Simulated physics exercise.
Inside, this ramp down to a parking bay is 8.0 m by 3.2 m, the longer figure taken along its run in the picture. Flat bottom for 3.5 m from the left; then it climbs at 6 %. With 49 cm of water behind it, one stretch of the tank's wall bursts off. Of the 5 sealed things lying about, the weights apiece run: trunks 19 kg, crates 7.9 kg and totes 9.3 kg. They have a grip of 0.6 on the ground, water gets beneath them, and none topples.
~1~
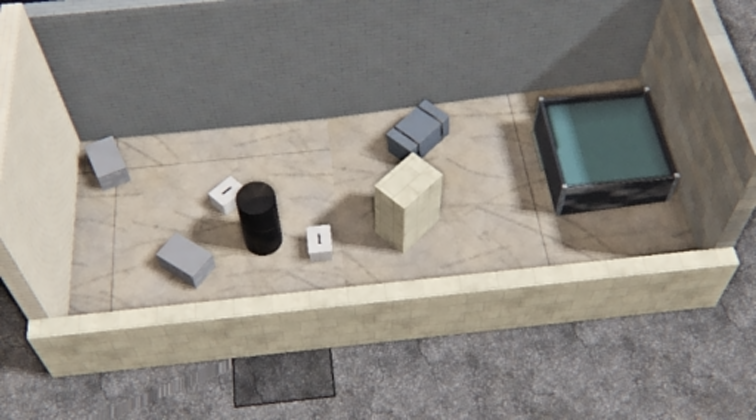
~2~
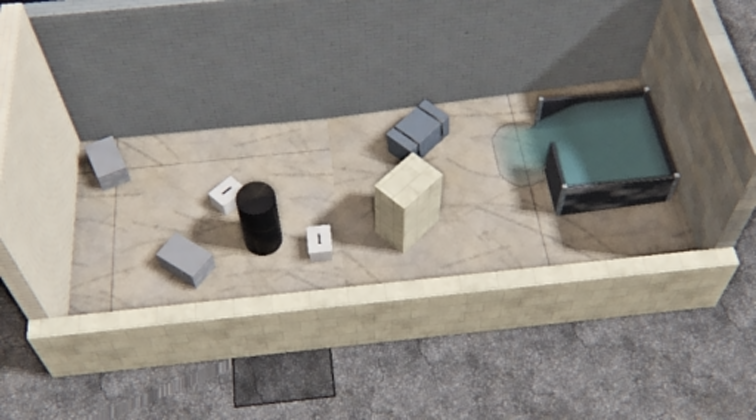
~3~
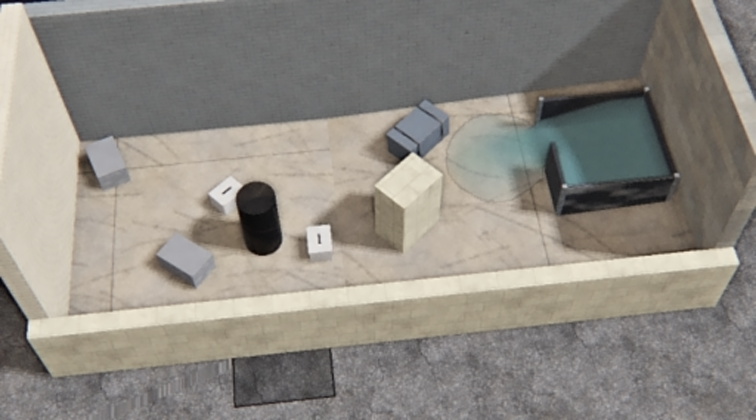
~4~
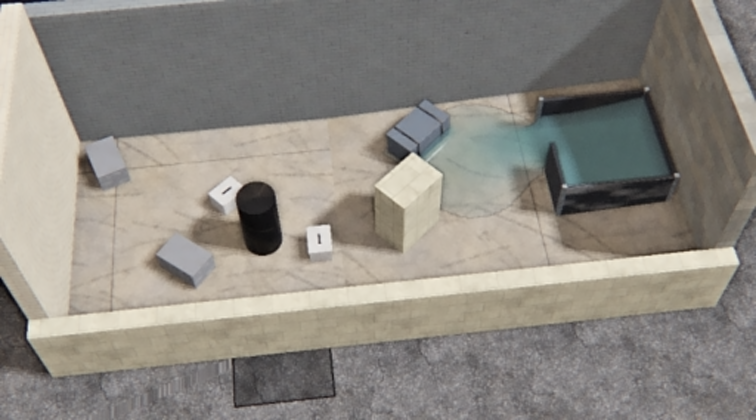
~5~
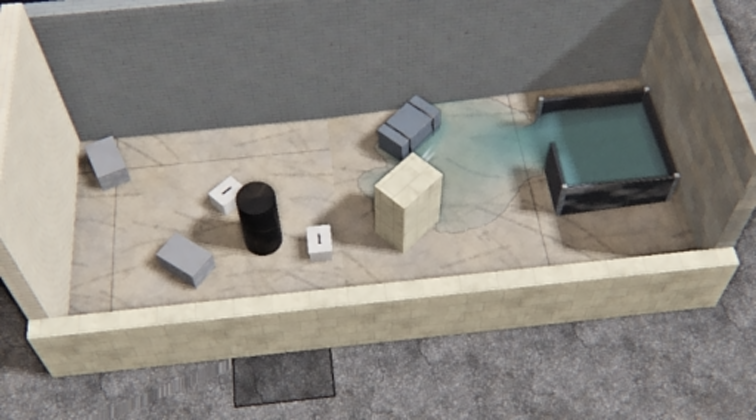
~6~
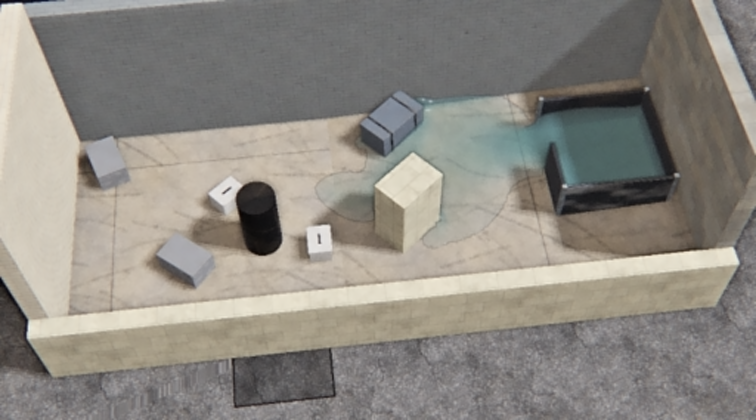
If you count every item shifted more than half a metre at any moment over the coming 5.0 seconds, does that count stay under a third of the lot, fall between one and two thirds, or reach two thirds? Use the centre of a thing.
I expect the middle third.
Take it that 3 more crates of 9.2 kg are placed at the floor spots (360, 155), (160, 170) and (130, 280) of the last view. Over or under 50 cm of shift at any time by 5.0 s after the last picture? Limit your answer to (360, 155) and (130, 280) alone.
Result, in sequence: Exceeded; exceeded.
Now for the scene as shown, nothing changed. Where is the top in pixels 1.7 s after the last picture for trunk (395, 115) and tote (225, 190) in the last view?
I'd say close to (163, 136) and close to (139, 192).
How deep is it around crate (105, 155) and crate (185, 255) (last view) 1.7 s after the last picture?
First roughly 4 cm, second roughly 1 cm.
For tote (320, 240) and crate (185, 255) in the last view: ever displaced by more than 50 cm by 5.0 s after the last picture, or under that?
Stays within; stays within.
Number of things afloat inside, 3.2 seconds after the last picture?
3.
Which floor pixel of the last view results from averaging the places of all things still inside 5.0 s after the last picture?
Close to (195, 242).
Then, 0.4 s after the last picture 1 of 5 are over 50 cm from their spots; 0 afloat.
Then, 1.7 s after the last picture 2 of 5 are over 50 cm from their spots; 1 afloat.
Then, 3.2 s after the last picture 2 of 5 are over 50 cm from their spots; 3 afloat.
Then, 5.0 s after the last picture 3 of 5 are over 50 cm from their spots, and 3 have been at some point; 3 afloat.
